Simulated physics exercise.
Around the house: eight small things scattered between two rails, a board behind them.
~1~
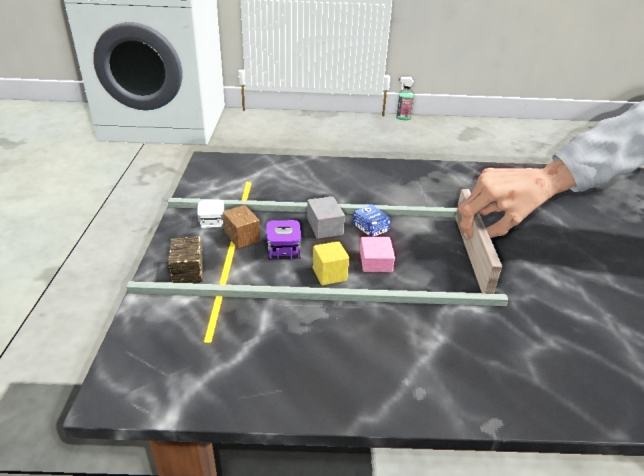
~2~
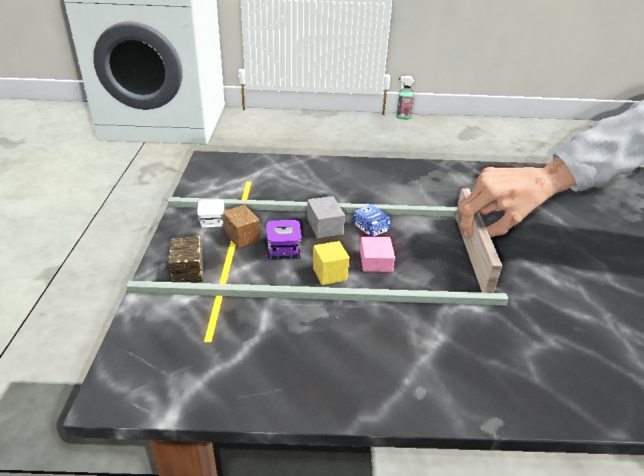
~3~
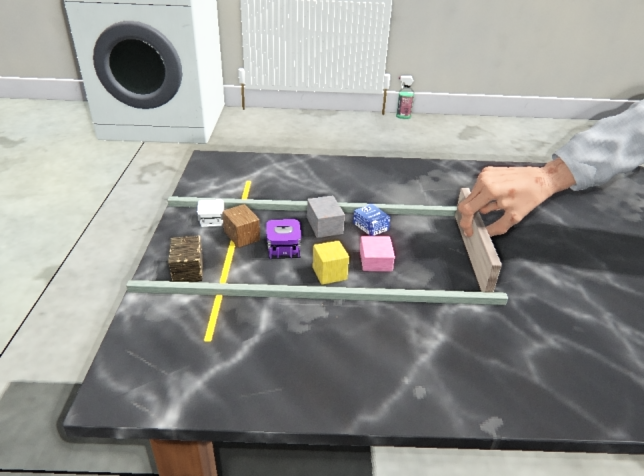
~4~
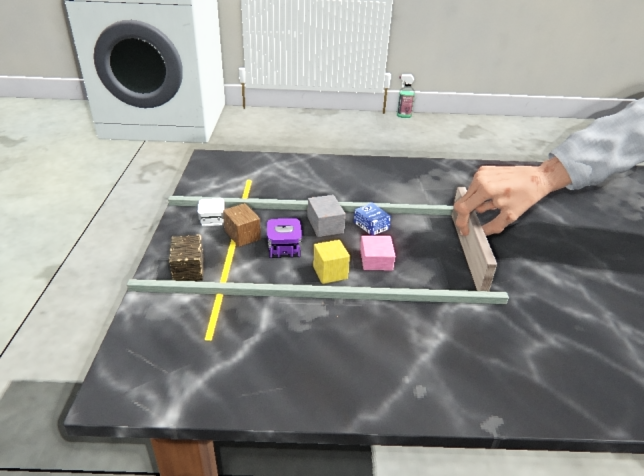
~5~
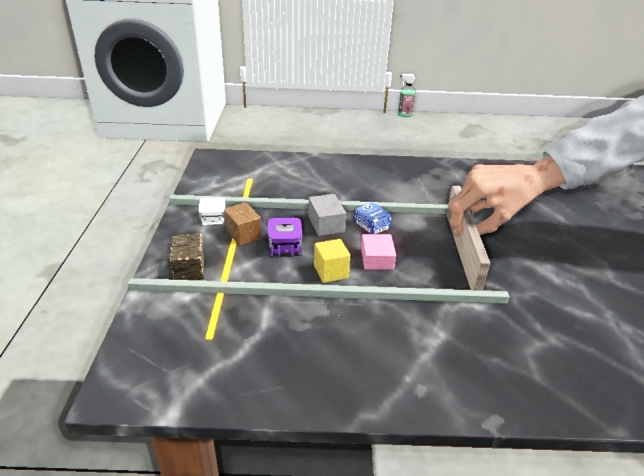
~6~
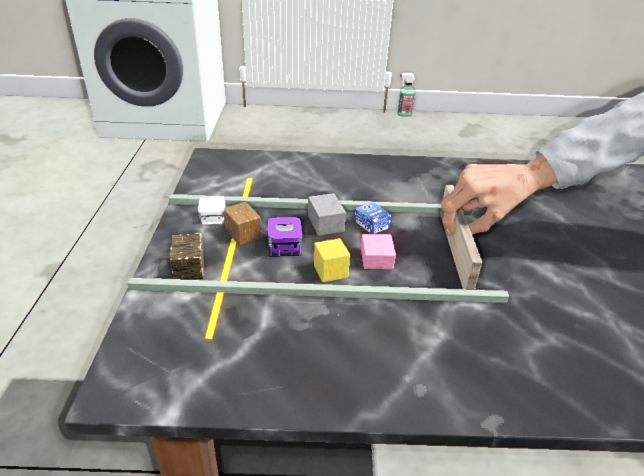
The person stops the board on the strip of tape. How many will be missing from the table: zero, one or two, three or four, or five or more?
In the end the number that fall off is zero.
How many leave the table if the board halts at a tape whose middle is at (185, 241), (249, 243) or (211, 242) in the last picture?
Try by try, 5, 0 and 2.
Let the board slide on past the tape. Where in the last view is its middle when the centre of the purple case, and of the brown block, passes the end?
Near (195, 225) and (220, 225).
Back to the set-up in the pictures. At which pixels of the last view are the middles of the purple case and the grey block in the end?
About (188, 232), and the other about (201, 209).
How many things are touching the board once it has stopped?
It touches 3.
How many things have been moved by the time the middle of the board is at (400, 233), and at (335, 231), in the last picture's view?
By then 0, and 4.
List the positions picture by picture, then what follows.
The first picture shows black block (186, 260); white case (211, 215); brown block (241, 226); board (476, 239); tape (232, 246).
The second picture shows white case (212, 215); purple case (284, 240).
The third picture shows brown block (241, 226); pink block (377, 254).
The fourth picture shows black block (187, 259); board (471, 237).
The fifth picture shows white case (213, 212); grey block (326, 215).
The sixth picture shows black block (188, 257); white case (212, 212); brown block (242, 223); board (459, 235); tape (233, 243).
Early on, none off yet; black block at rest near (188, 257); white case at rest near (212, 212); brown block at rest near (242, 223).
A while later, none off yet; black block at rest near (188, 257); white case travelled a little near (208, 206); brown block travelled about its own width near (199, 218).
Finally, the number that fall off is zero.
